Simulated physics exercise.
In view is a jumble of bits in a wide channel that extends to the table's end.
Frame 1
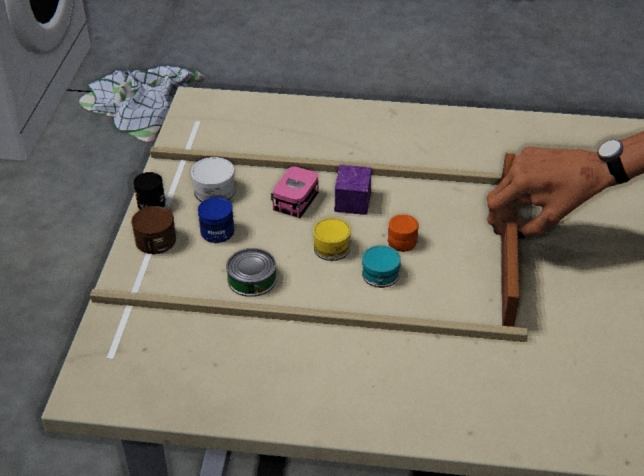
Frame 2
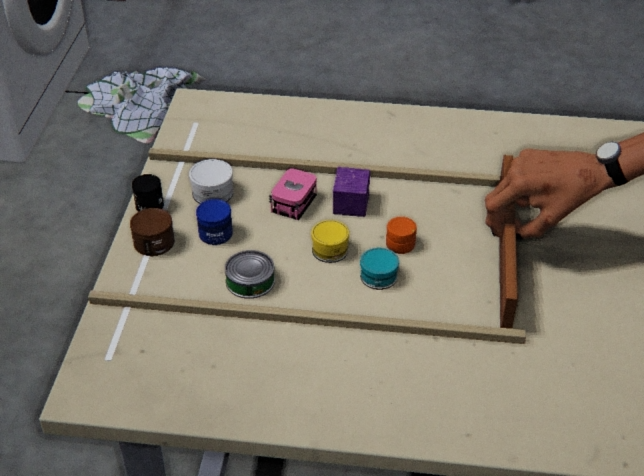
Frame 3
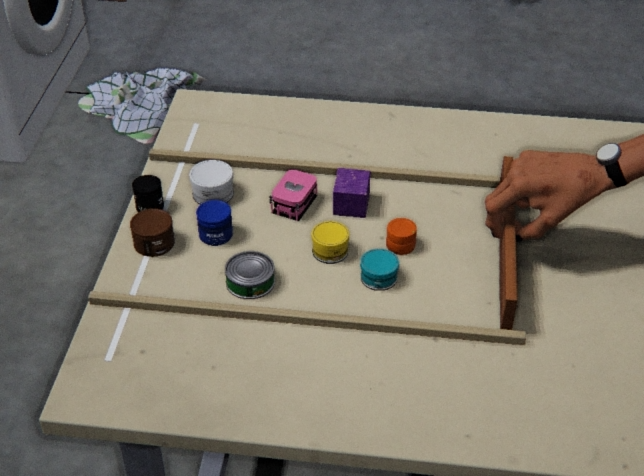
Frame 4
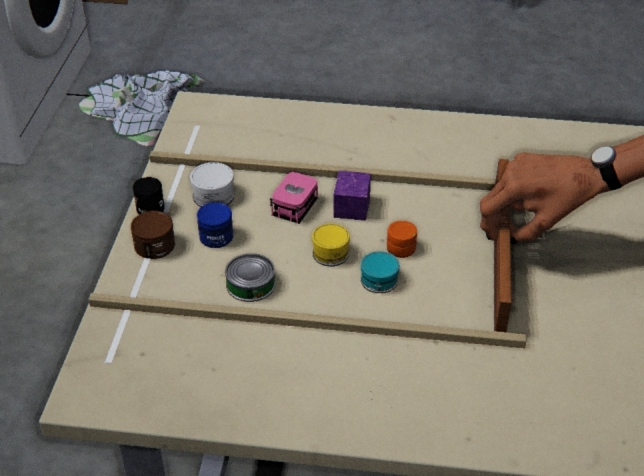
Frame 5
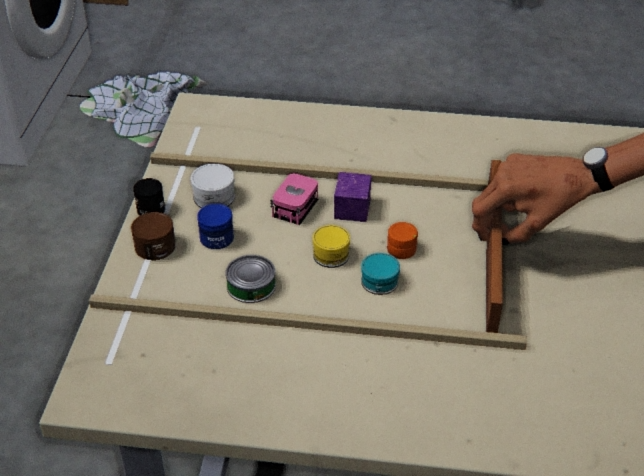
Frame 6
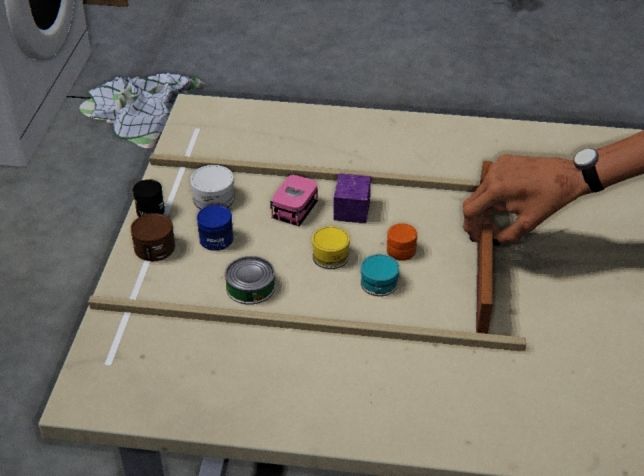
A pale wooden tabletop on a grey floor, with a crumpled checked cloth and part of a white machine at upper left, is seen from above at an angle. Between two strips sit pots and tins in black, brown, white, blue, green, yellow, teal and orange, plus pink and purple items. A watch-wearing hand at right holds a reddish-brown board still, then slides it slightly left, touching nothing else, as the camera shifts faintly.
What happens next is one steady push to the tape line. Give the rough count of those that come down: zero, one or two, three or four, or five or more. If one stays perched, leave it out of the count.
Most likely no fewer than five will tumble off the end.
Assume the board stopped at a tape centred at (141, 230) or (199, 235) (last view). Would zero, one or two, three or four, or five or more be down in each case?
The first spot would give five or over falling and the second just one or two.
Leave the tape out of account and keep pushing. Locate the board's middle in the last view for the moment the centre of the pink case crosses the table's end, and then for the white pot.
The pink case gives roughly (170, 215), the white pot roughly (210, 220).
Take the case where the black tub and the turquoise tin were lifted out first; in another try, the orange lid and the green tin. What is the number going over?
You'd see 3 fallen, and 5 in the other try.
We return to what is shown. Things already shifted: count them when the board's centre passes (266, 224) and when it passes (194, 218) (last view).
The counts are 8 and 10.
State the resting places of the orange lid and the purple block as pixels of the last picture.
The orange lid finishes at (151, 205); the purple block finishes at (157, 181).
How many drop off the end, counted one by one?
The total is 5.
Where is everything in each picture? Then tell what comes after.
In the first picture, black tub (150, 193); brown tub (154, 231); white pot (214, 181); board (509, 236); tape (160, 224).
In the second picture, brown tub (153, 232); green tin (250, 274).
In the third picture, white pot (212, 183); yellow pot (330, 242).
In the fourth picture, black tub (149, 197); blue tub (215, 225).
In the fifth picture, brown tub (154, 236); board (494, 243).
In the sixth picture, black tub (149, 200); brown tub (153, 237); white pot (213, 188); board (485, 243); tape (159, 231).
Soon after, none off yet; black tub at rest near (149, 200); brown tub at rest near (153, 237); white pot at rest near (213, 188).
Then, none off yet; black tub at rest near (149, 200); brown tub at rest near (153, 237); white pot moved a little near (190, 186).
By the end, the number that fall off is five or more; fallen, pink case, blue tub, white pot, brown tub and black tub.
